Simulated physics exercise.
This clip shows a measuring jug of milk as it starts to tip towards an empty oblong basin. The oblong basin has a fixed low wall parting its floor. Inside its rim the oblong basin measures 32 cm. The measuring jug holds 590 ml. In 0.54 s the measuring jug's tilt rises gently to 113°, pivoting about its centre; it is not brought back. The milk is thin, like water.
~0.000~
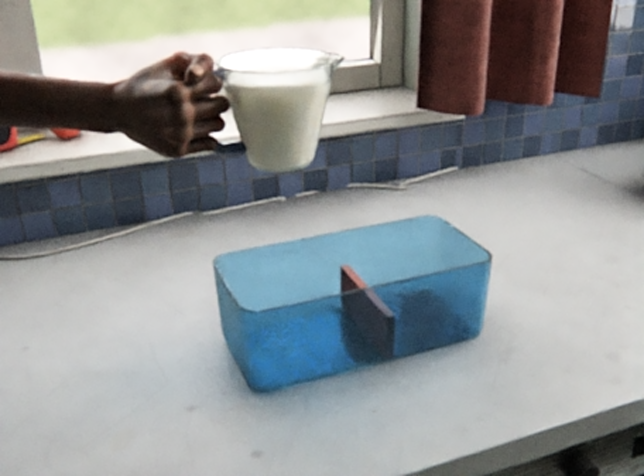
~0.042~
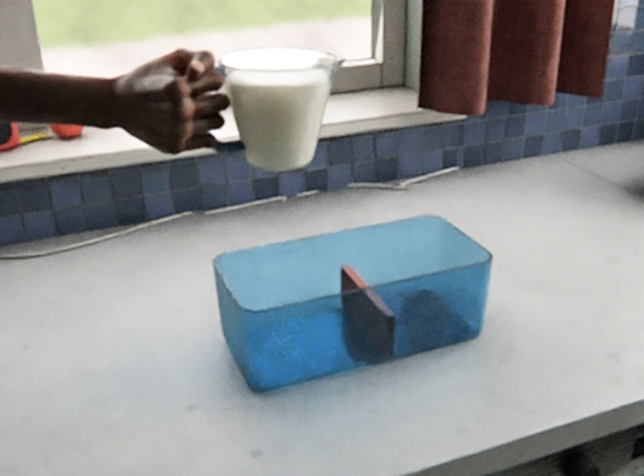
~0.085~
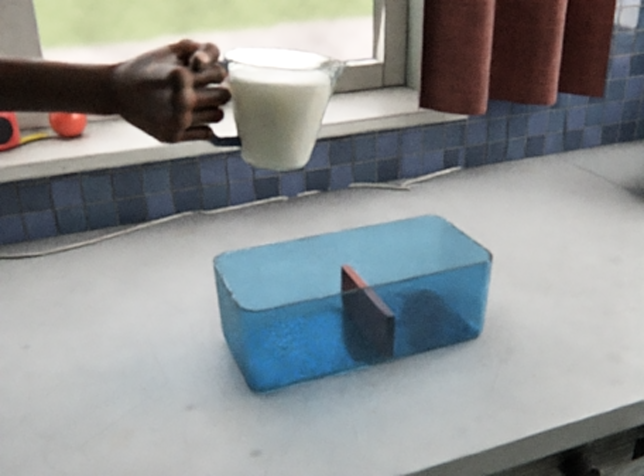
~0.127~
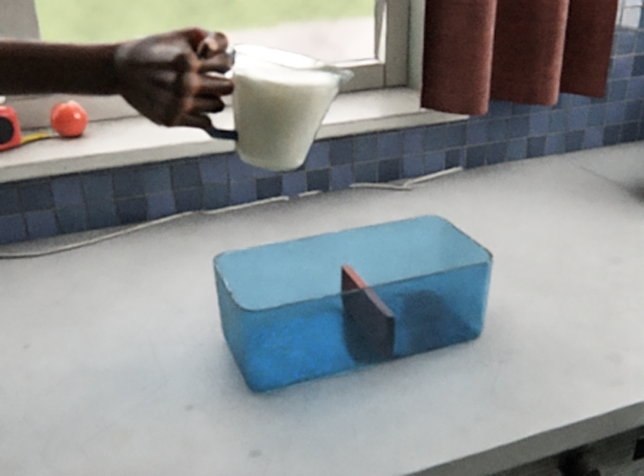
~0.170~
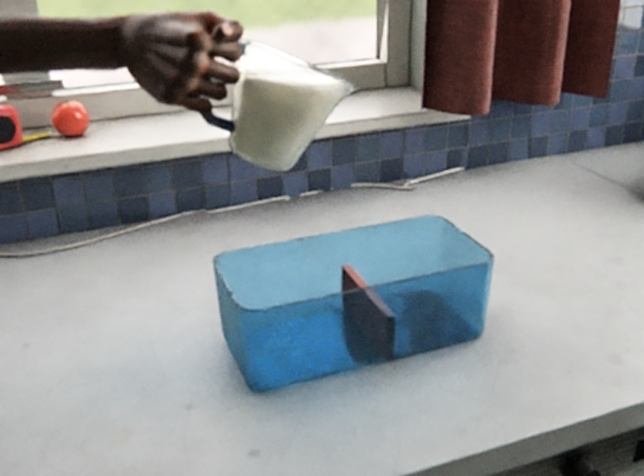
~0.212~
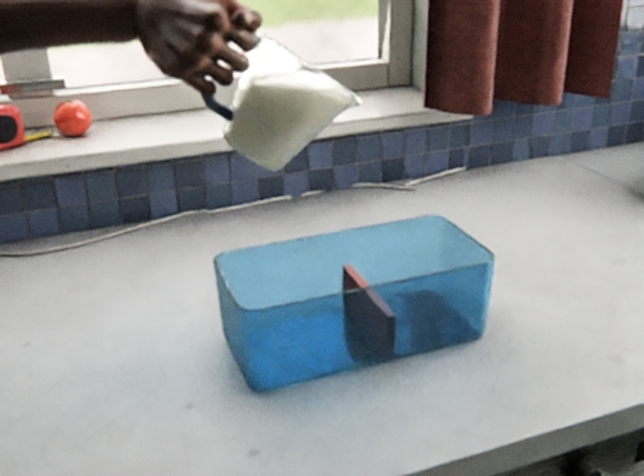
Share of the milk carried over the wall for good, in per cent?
Near 59 per cent.
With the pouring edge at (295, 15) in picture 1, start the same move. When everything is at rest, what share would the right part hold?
In that case roughly 25 per cent.
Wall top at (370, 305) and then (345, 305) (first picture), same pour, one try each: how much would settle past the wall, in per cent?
Roughly 55 per cent, then 85 per cent.
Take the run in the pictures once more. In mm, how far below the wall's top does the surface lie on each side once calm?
About 54 mm on the left, about 42 mm on the right.
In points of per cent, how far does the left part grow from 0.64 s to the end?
That works out to roughly 10 per cent of the whole.
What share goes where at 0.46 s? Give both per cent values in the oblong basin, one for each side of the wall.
0 left and 28 right, roughly.
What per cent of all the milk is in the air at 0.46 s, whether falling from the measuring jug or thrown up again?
My guess is roughly 44 %.
Then, 0.46 s in, the tilt is 107° and 29 per cent is still to pour, 0 is left of the wall and 27 right of it.
Then, 0.64 s in, the tilt is 113° and 1 per cent is still to pour, 24 is left of the wall and 56 right of it.
Then, 0.83 s in, the tilt is 113° and 0 per cent is still to pour, 32 is left of the wall and 58 right of it.
Then, 1.04 s in, the tilt is 113° and 0 per cent is still to pour, 33 is left of the wall and 59 right of it.
Finally, 33 per cent lies left of the wall, 59 right of it and 9 outside.
